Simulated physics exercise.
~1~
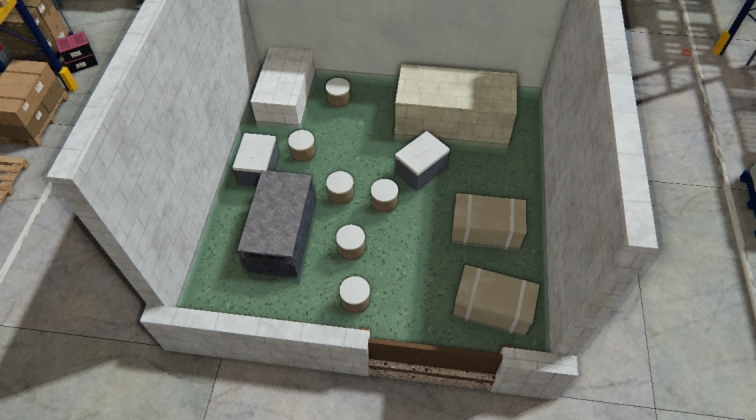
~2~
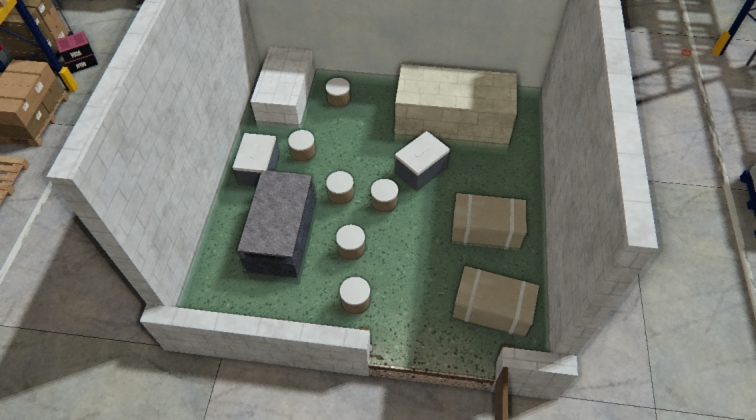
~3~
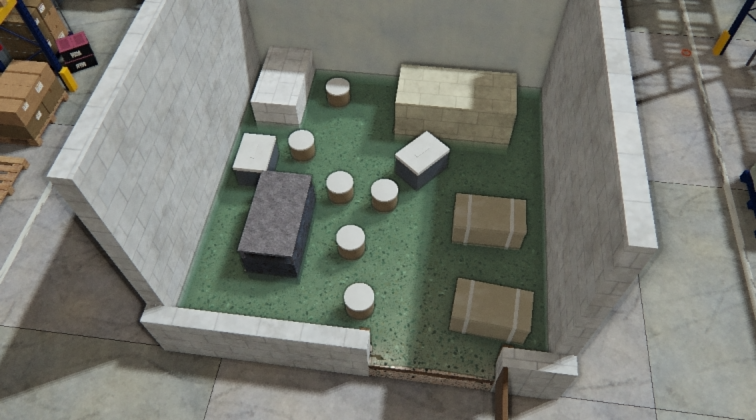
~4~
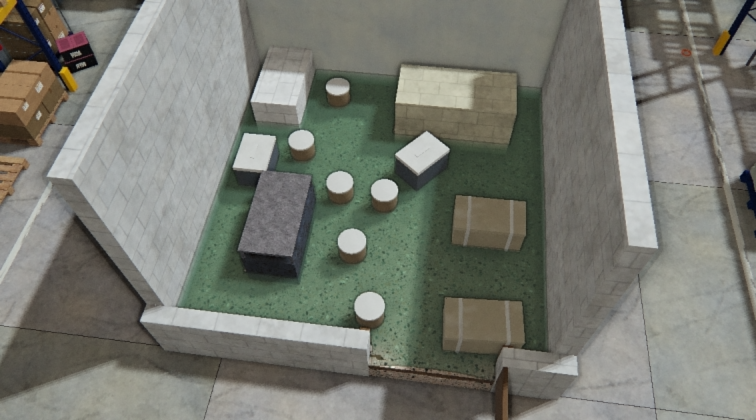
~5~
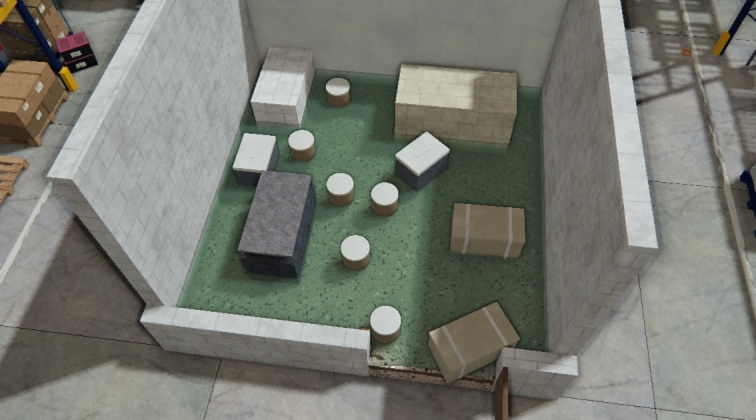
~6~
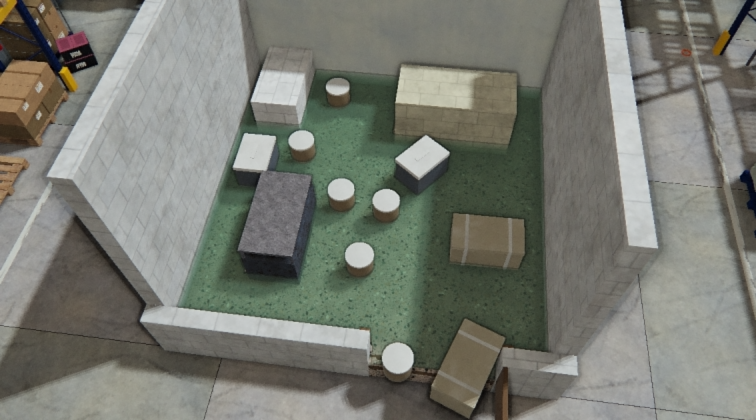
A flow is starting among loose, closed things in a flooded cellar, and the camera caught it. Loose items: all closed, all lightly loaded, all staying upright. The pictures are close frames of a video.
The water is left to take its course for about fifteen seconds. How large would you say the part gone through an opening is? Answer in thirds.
Two thirds or more.
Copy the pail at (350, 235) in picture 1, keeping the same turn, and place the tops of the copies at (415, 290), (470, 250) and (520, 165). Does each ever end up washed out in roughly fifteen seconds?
Taking them in turn: Flushed away, flushed away and flushed away.
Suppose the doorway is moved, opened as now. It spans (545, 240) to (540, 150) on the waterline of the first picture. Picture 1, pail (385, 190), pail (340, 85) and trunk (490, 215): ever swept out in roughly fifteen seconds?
Listed order gives departs, stays put, departs.
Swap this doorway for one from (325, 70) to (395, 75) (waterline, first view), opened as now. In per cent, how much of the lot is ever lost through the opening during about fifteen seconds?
It comes to some 60 per cent of the lot.
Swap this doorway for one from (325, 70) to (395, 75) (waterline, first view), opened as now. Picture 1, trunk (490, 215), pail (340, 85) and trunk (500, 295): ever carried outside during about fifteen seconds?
Object by object: Never exits, drifts out, never exits.
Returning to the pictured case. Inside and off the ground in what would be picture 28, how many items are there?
Tally: 4.
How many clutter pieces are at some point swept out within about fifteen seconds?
Number: 8.
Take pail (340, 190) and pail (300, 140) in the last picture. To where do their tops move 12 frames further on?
Roughly (361, 270) for the first, roughly (349, 181) for the second.
A moment on, 2 of 10 are out; 8 afloat.
Next, 4 of 10 are out; 6 afloat.
Later, 6 of 10 are out; 4 afloat.
In the end, 8 of 10 are out; 2 afloat.
